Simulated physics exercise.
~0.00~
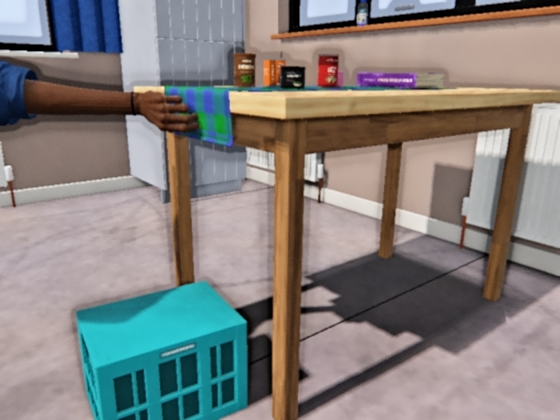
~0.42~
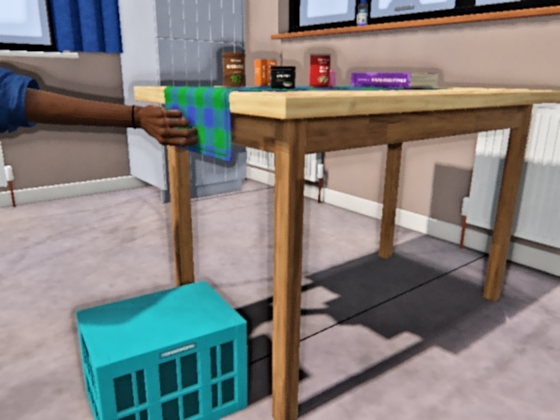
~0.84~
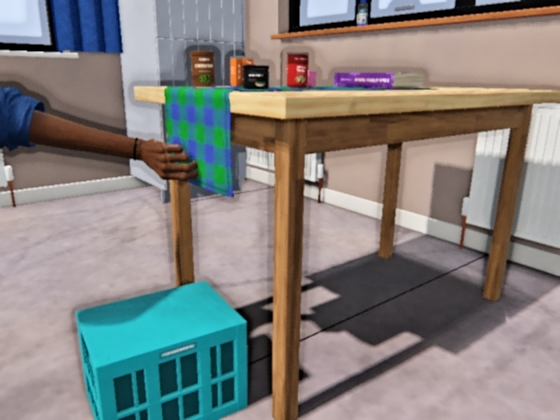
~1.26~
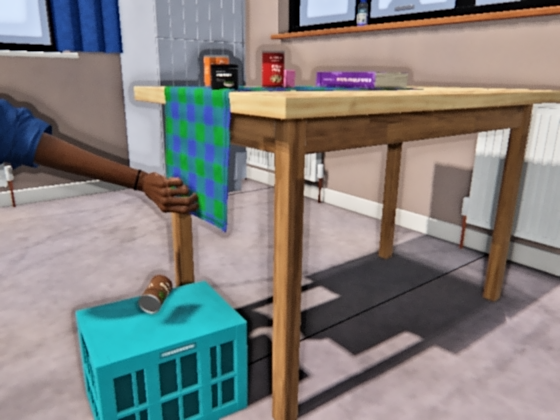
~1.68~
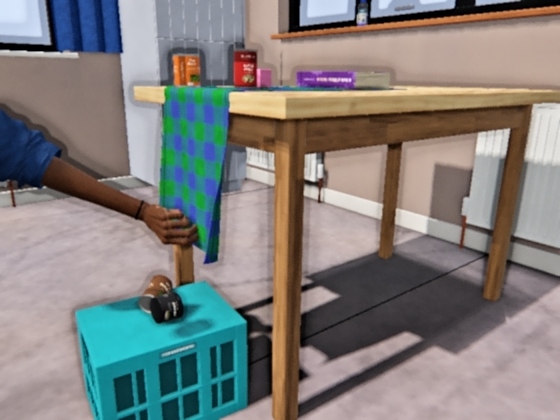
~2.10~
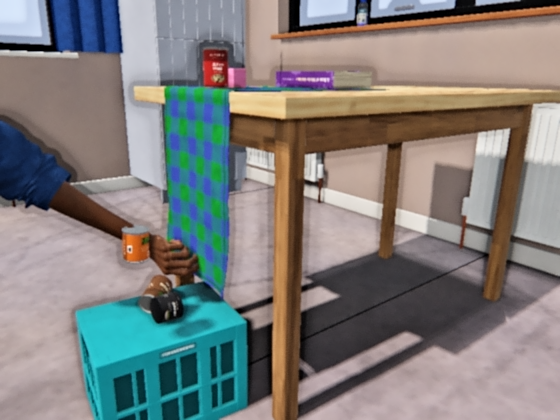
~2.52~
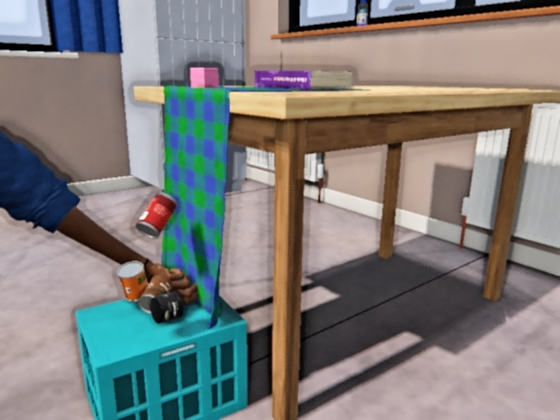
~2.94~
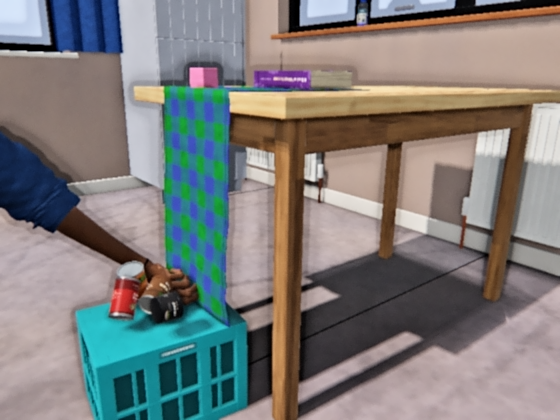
A hand pulls a green and blue cloth down, dropping four containers onto a turquoise crate.
